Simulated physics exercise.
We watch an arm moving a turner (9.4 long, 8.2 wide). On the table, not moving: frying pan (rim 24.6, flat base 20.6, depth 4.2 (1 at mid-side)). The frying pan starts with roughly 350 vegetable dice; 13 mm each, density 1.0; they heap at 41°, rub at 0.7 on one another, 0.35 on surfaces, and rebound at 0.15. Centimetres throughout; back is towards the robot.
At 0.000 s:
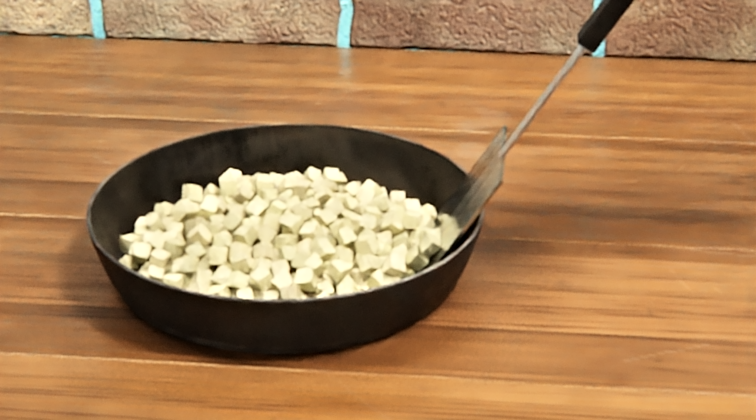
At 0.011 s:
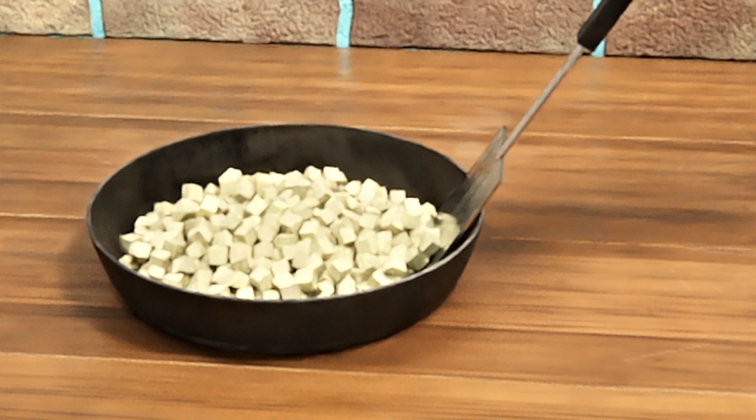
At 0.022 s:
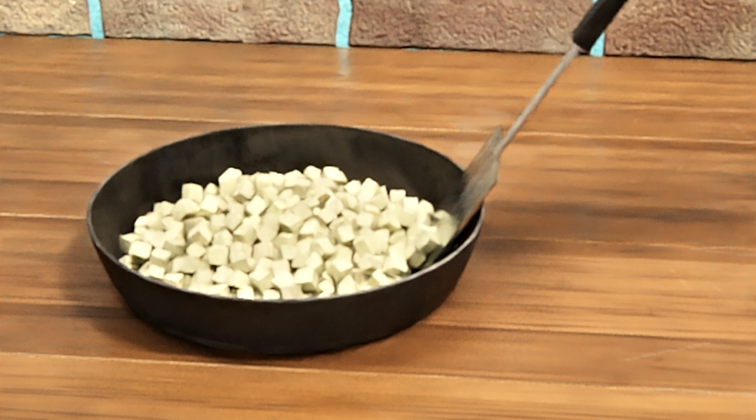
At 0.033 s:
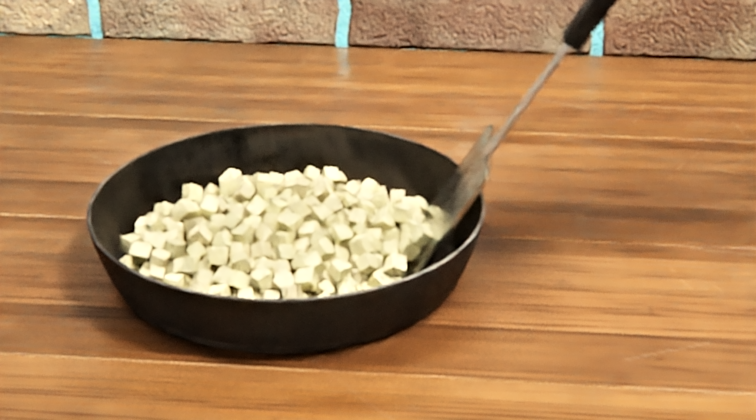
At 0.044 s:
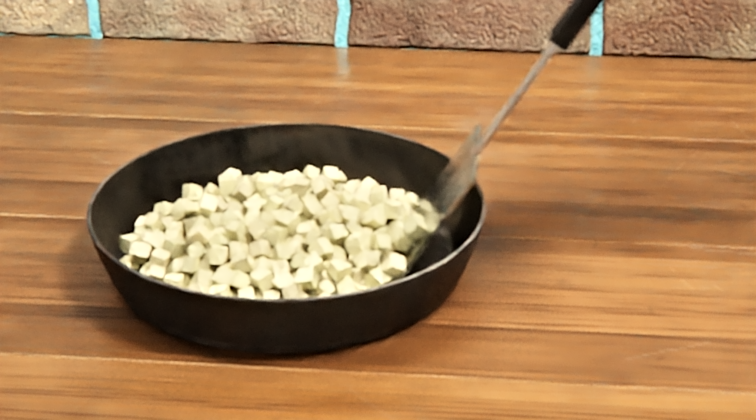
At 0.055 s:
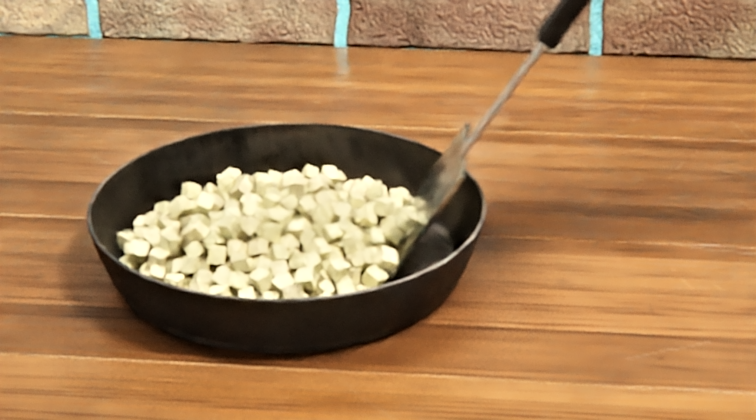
Pale diced vegetables heaped in a black frying pan on a wooden table, a turner pushing in leftward from the right side.
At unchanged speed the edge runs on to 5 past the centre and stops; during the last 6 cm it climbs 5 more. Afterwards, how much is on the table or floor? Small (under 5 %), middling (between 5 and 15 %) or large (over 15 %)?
Answer: Middling; between 5 and 15 % of the vegetable dice finish on the table or floor.
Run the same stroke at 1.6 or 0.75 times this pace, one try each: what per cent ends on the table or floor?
About 20 and 5 per cent.
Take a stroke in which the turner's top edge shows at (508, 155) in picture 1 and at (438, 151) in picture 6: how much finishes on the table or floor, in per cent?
Some 20 per cent.
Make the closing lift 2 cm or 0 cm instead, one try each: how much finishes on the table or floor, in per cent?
Some 5 and 5 per cent.
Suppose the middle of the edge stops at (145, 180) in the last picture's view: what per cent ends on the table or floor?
Some 25 per cent.
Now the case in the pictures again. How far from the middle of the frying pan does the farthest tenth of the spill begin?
Some 20 cm.
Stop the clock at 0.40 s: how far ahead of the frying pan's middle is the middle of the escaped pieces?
About 16 cm.
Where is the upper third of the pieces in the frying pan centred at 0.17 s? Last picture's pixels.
Around (227, 205).
By 0.11 s, sloping 58°, highest piece 6 above the table; 349 in the frying pan.
By 0.17 s, sloping 58°, highest piece 7 above the table; 348 in the frying pan, 1 on the blade or in flight.
By 0.40 s, sloping 58°, highest piece 6 above the table; 319 in the frying pan, 23 on the table or floor, 7 on the blade or in flight.
By 1.45 s, sloping 58°, highest piece 5 above the table; 319 in the frying pan, 30 on the table or floor.
Final count, 319 in the frying pan, 30 on the table or floor. That is 9 % on the table or floor.
